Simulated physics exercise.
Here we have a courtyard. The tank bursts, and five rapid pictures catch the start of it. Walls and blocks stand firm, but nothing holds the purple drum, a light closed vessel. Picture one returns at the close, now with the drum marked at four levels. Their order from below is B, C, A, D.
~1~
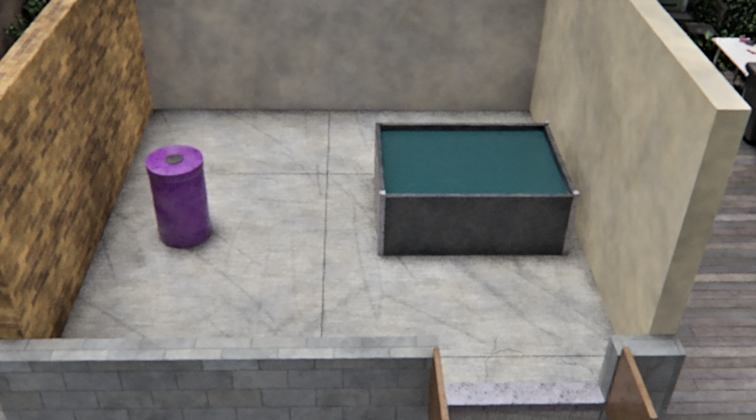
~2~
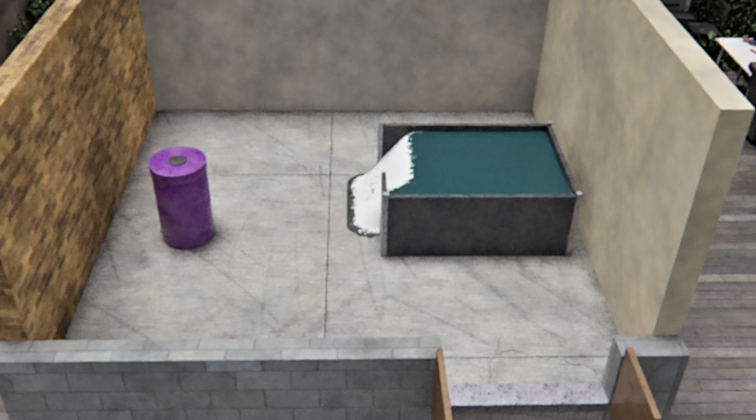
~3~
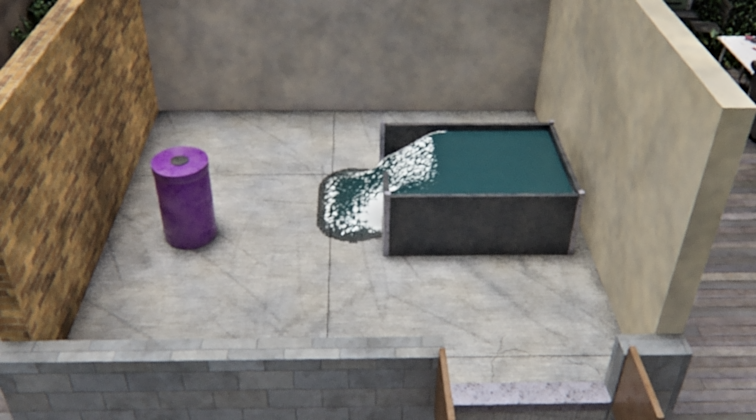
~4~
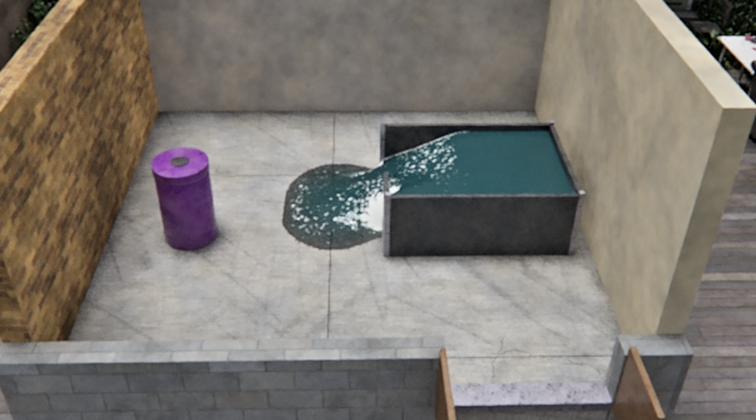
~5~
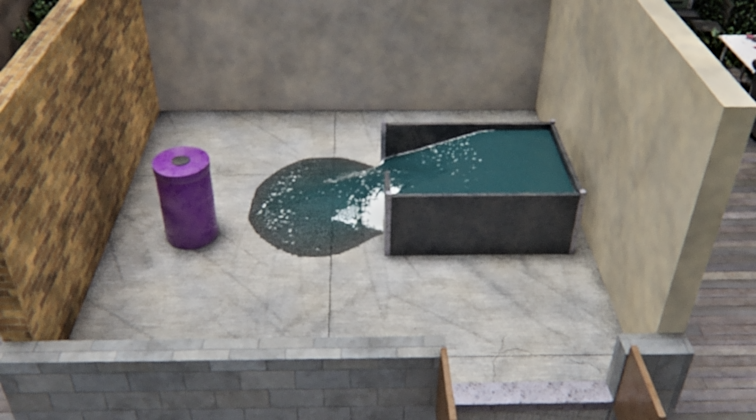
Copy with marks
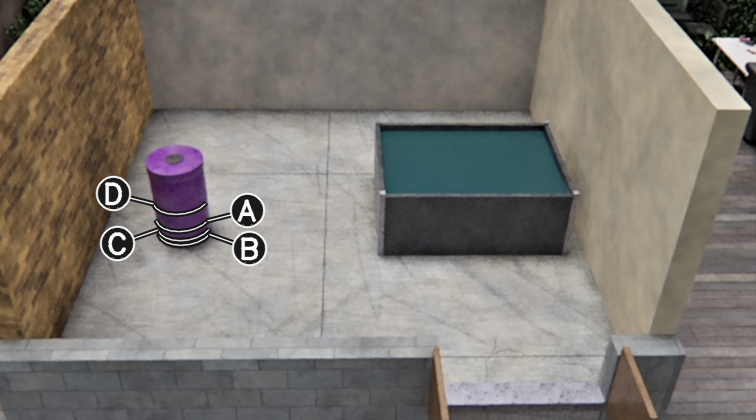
Teal water pours from the left end of a dark rectangular tank in a walled concrete courtyard, seen from above and in front. A purple drum stands on the left, the tank sits on the right, and a gate stands open in the low grey block wall in front. White froth bursts out first, then the water spreads leftward in a widening rounded pool, while the view shifts very slightly early on.
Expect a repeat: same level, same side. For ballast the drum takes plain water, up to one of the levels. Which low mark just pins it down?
Go for D.
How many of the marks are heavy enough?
One of them.
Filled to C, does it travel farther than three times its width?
Yes, clearly.
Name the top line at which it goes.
Line A.
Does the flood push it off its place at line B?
Yes.
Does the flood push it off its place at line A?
Yes.
In white, A at (178, 231); B at (181, 245); C at (180, 240); D at (176, 214); from the bottom up B, C, A, D.
With A, it is pushed about half its own width away.
With B, it is pushed about 7 times its own width away.
With C, it is pushed about 4 times its own width away.
With D, it does not move.
